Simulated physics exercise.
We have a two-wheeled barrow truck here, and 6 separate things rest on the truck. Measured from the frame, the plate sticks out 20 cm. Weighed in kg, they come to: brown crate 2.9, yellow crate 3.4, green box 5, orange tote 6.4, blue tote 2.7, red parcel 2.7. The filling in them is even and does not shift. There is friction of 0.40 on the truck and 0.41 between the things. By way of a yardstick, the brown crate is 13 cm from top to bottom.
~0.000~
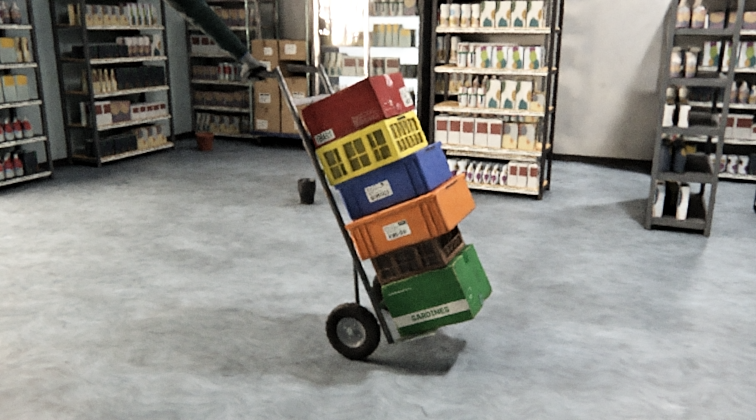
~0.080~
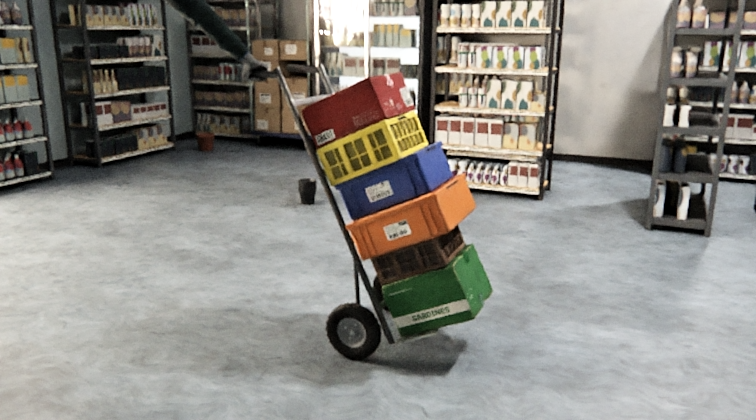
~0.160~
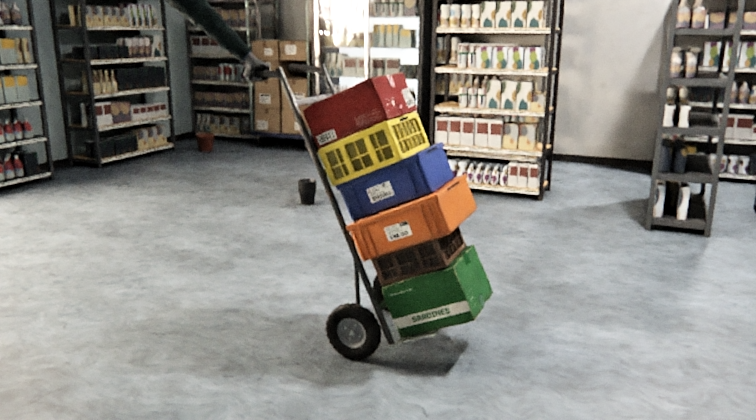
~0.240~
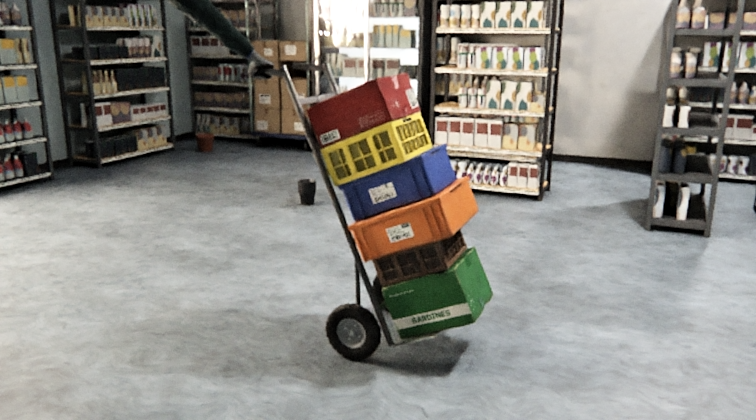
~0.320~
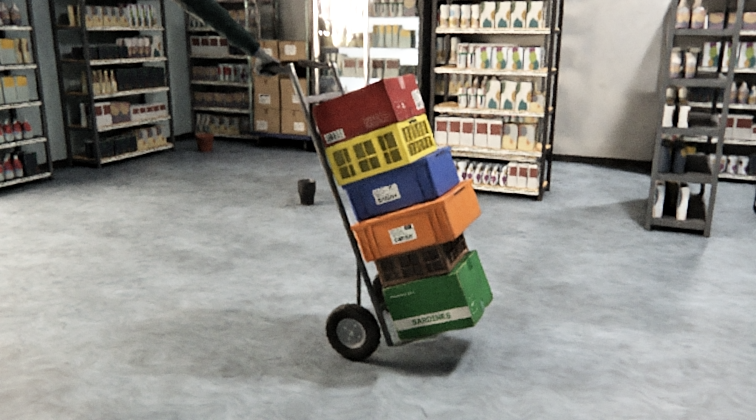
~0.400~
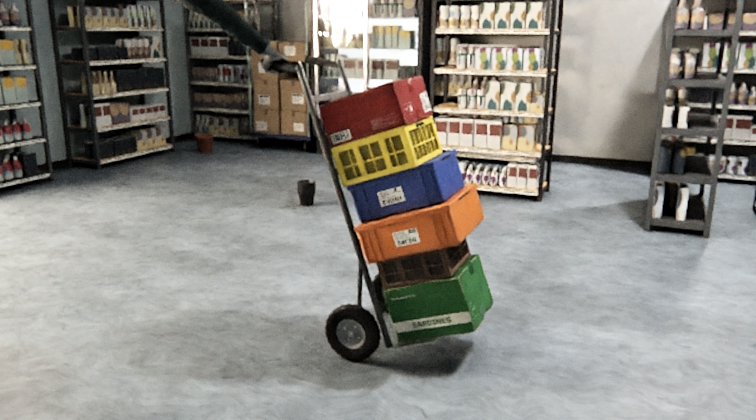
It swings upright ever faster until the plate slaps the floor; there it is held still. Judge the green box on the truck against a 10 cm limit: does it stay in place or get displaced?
Within the limit.
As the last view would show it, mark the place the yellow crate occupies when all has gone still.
My guess is roughly (457, 171).
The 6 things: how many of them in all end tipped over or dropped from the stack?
In total, 0.
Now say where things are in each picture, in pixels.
The first frame shows truck 25° back; green box (437, 289); brown crate (418, 251).
The second frame shows truck 25° back; orange tote (414, 216); blue tote (396, 181).
The third frame shows truck 24° back; red parcel (361, 110); brown crate (419, 252).
The fourth frame shows truck 23° back; yellow crate (378, 149); orange tote (416, 219).
The fifth frame shows truck 22° back; blue tote (403, 184); red parcel (370, 110).
The sixth frame shows truck 19° back; green box (439, 297); brown crate (424, 258).
Around 0.90 s, truck upright; green box tipped 5° against what carries it near (446, 320); red parcel tipped 5° against what carries it; yellow crate tipped 5° against what carries it.
Around 1.50 s, truck upright; green box tipped 7° against what carries it near (447, 320); red parcel tipped 7° against what carries it; yellow crate tipped 7° against what carries it.
Around 1.80 s, truck upright; red parcel shifted 3 cm.
Finally (3.3 s), all 6 still in place (within 10 cm). In the last view, green box near (445, 321).
